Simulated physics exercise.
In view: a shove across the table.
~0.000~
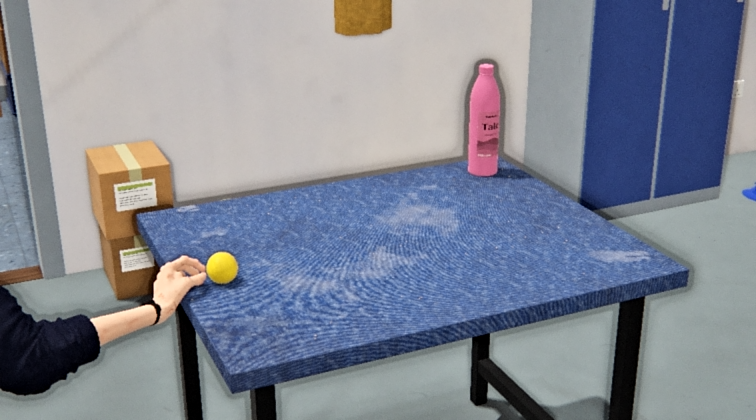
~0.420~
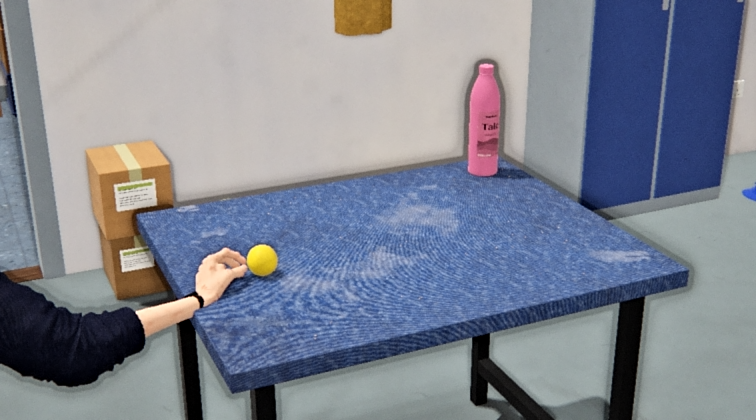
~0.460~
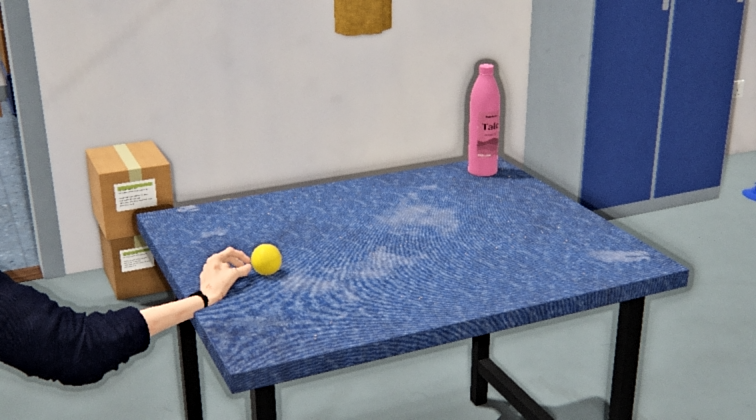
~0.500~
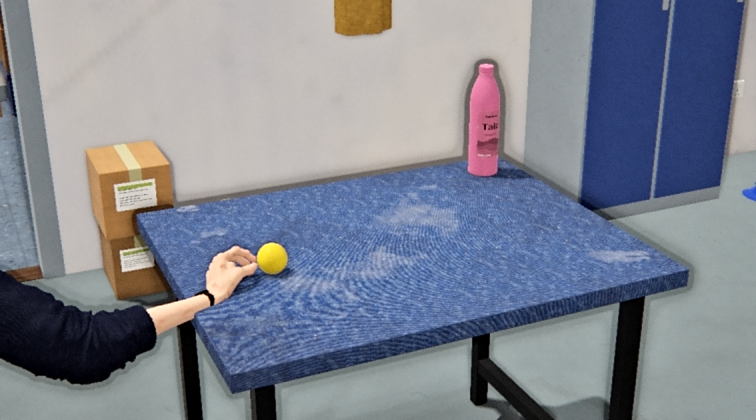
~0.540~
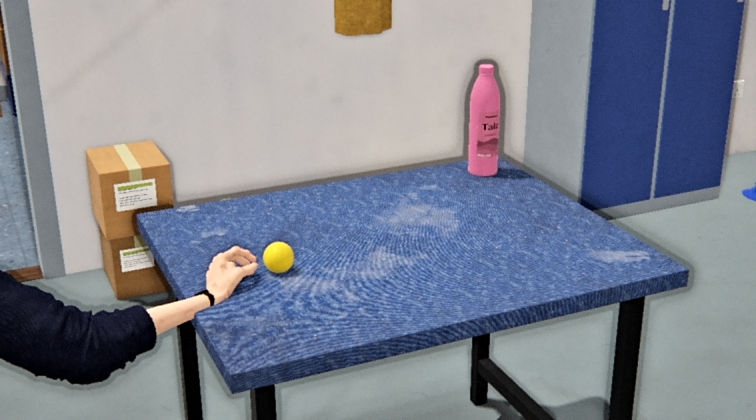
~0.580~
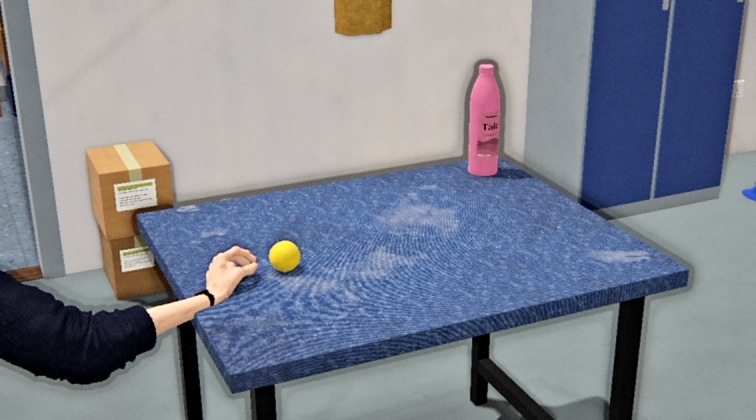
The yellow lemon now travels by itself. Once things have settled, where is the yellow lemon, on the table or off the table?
The yellow lemon remains on top.
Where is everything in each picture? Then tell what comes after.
Under the hand; yellow lemon (222, 268), in the first frame.
Under the hand; yellow lemon (262, 260), in the second frame.
Under the hand; yellow lemon (266, 260), in the third frame.
Yellow lemon (272, 259), in the fourth frame.
Yellow lemon (279, 258), in the fifth frame.
Yellow lemon (285, 257) moved a little, in the sixth frame.
By 0.68 s, yellow lemon moved about its own width near (298, 254).
By 0.88 s, yellow lemon moved well along near (318, 250).
By 1.08 s, yellow lemon moved well along near (329, 248).
When it is over (1.6 s), moved from the start, yellow lemon. End places, in pixels of the last picture, yellow lemon near (332, 248).
